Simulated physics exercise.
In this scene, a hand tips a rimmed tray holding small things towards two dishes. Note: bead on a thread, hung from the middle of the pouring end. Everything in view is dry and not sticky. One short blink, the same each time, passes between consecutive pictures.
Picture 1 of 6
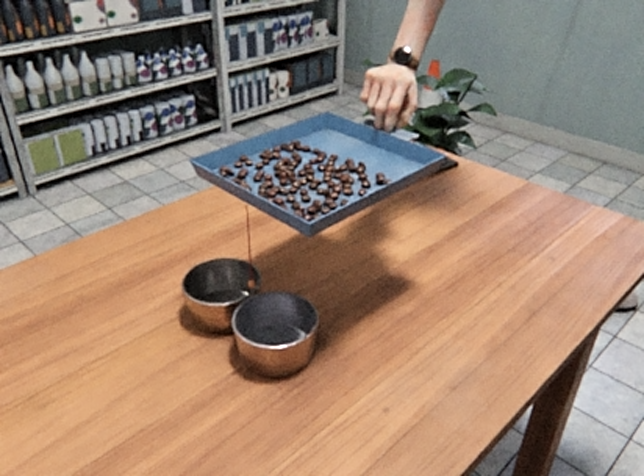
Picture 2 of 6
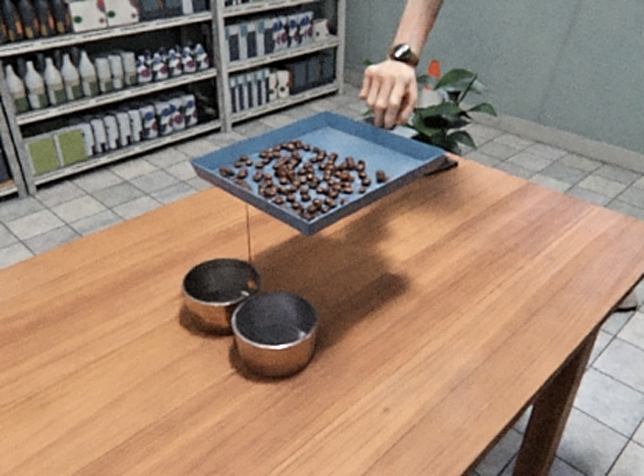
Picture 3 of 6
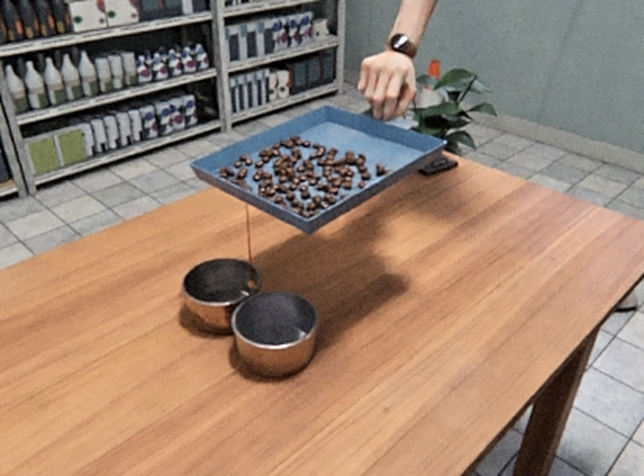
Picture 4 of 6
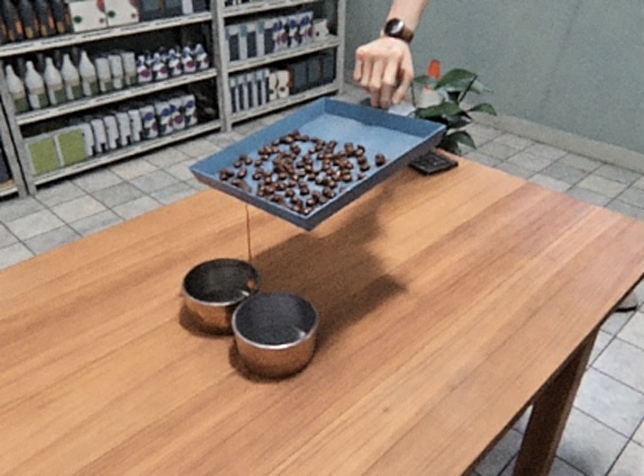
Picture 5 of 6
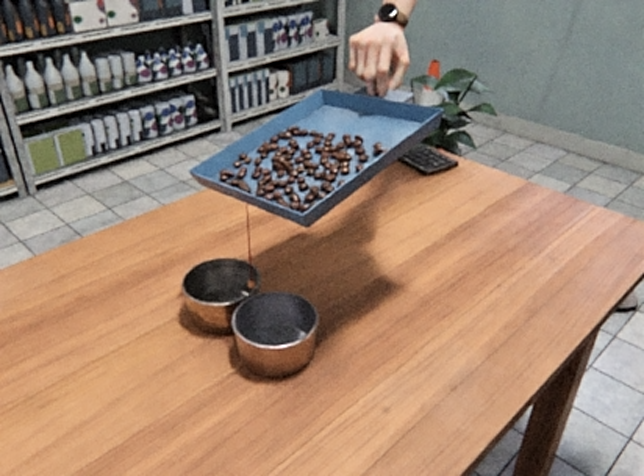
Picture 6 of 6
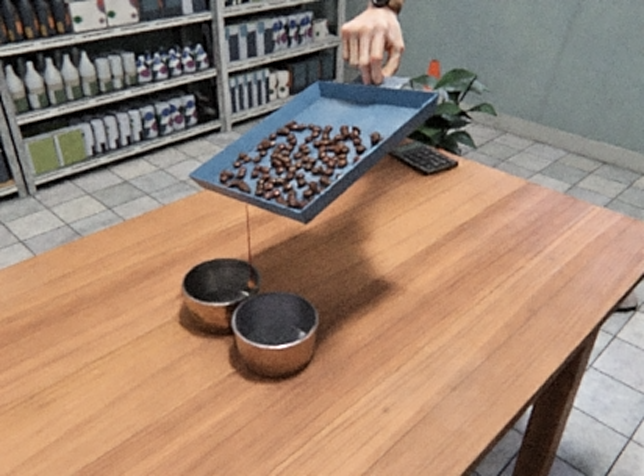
Blue rimmed tray of small brown pieces tilting gradually as a hand raises its far end above two metal bowls.
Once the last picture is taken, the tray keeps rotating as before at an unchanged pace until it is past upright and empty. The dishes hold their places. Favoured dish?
The left one.
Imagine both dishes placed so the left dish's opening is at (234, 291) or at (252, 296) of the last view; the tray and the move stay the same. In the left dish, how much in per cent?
It would be roughly 20 per cent, followed by roughly 0 per cent.
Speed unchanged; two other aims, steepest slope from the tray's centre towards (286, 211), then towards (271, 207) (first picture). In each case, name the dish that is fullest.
Case one: The dish to the right. Case two: The dish to the right.
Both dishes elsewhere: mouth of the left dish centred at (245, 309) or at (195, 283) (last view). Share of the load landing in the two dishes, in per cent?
First 0 %, then 60 %.
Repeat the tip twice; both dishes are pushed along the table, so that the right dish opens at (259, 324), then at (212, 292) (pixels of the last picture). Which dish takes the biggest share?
The dish to the left, then the dish to the right.
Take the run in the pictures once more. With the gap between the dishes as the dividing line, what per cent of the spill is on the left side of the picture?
That's roughly 90 per cent of the pieces.
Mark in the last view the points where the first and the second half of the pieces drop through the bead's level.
It goes through near (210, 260) first, then near (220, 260).
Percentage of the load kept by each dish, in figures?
70 percent ends in the left dish, 0 percent in the right.
Just after the last frame, tray tipped steeply; almost all on the tray; about a tenth in the air.
A moment on, tray tipped past a quarter turn; roughly a quarter on the tray; roughly half in the left dish; about a tenth outside both; roughly a quarter in the air.
Further on, tray tipped past a quarter turn; the larger part in the left dish; roughly a quarter outside both.
When it is over, tray tipped past a quarter turn; not one in the right dish; the larger part in the left dish; roughly a quarter outside both.
